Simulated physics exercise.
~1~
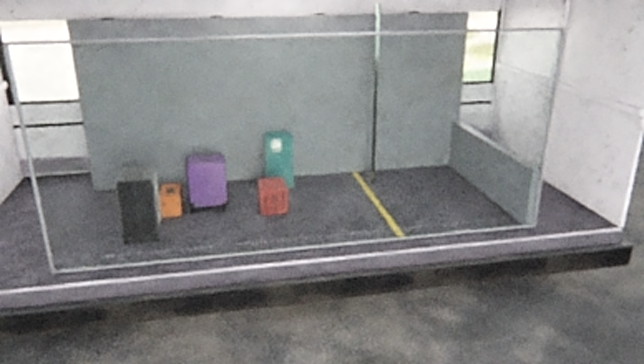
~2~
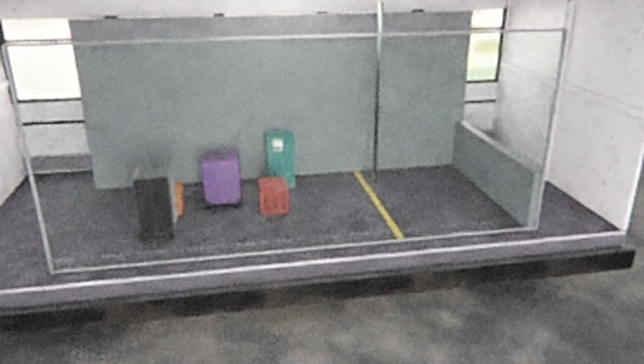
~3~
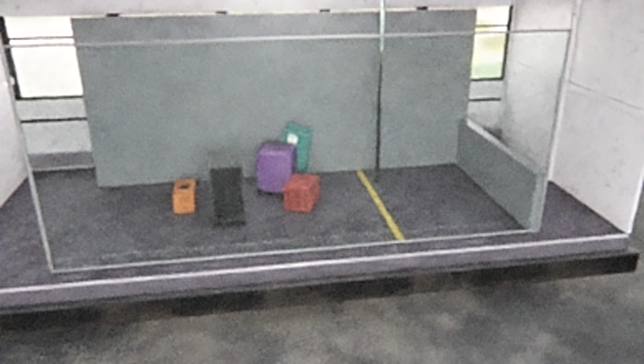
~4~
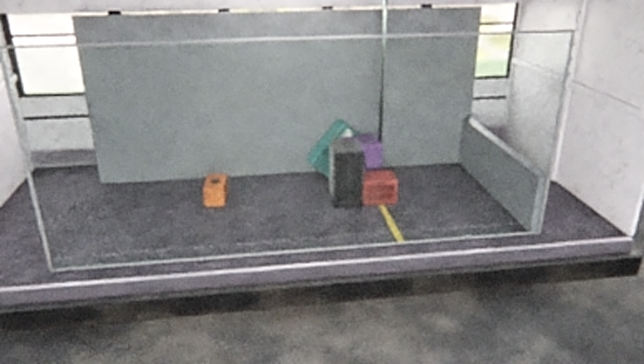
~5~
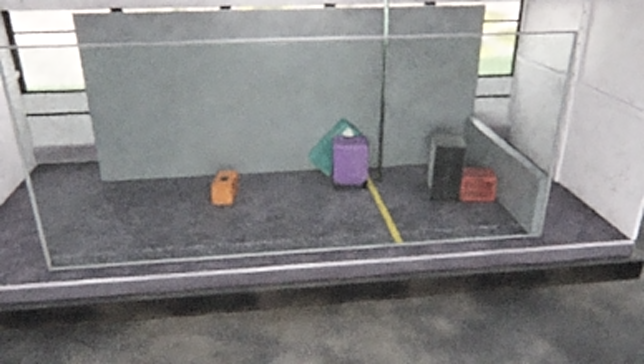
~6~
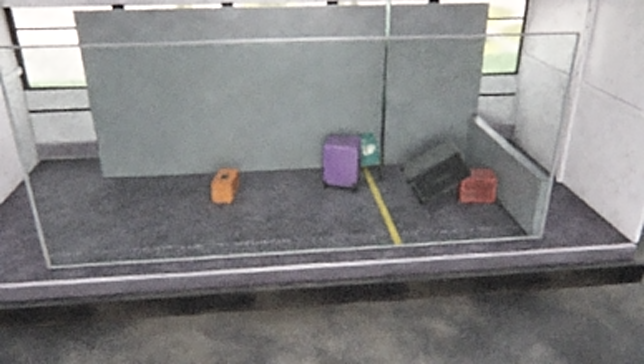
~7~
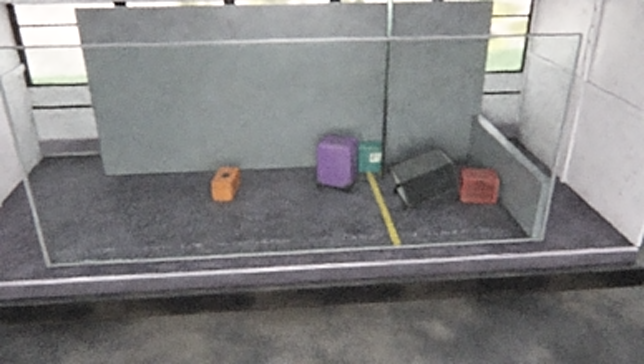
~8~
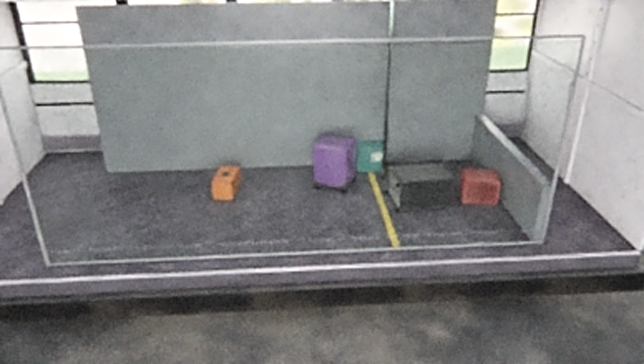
A black wheeled case and an orange toolbox stand at the left of a grey-walled bay, seen from the front and slightly above, with a purple wheeled case, a red crate and a tall teal box nearer the middle, left of a yellow floor line. The cases and crate slide right, bunching together as the teal box tips, while the toolbox shifts a little. The black case and red crate cross the line toward the low right wall. The purple case rolls slightly back, and the black case topples leftward. Finally, the black case lies flat beside the crate beyond the line, while the upright purple case, fallen teal box and toolbox remain short of it.
